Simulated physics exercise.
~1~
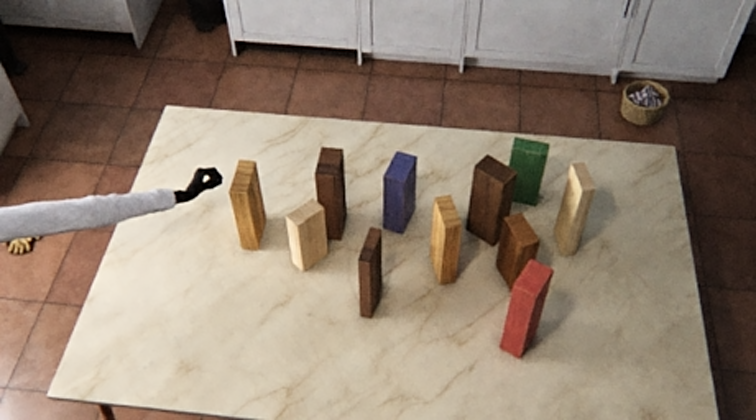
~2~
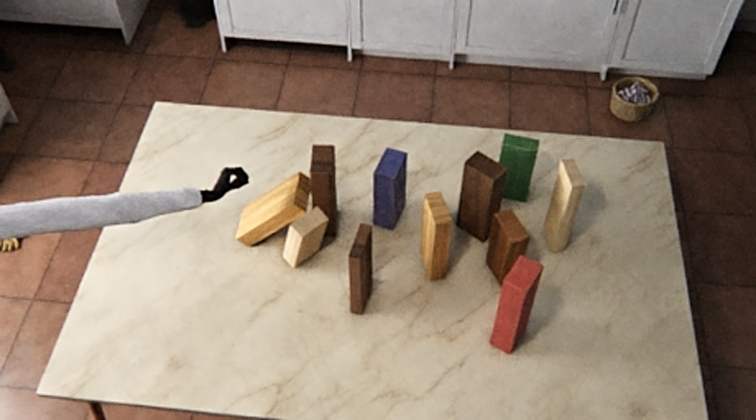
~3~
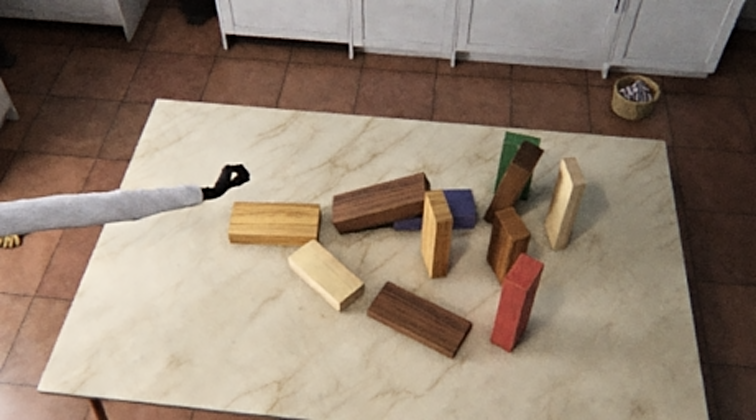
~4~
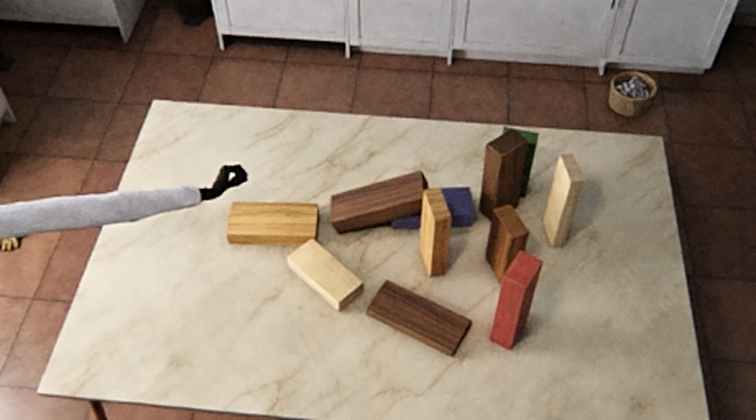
In the video, a dark hand on a pale-sleeved arm is beside upright wooden blocks on a marble-patterned table as the nearest one tips right and others topple, including the blue one. Five blocks end lying flat, while six, including the red and green ones, remain standing.
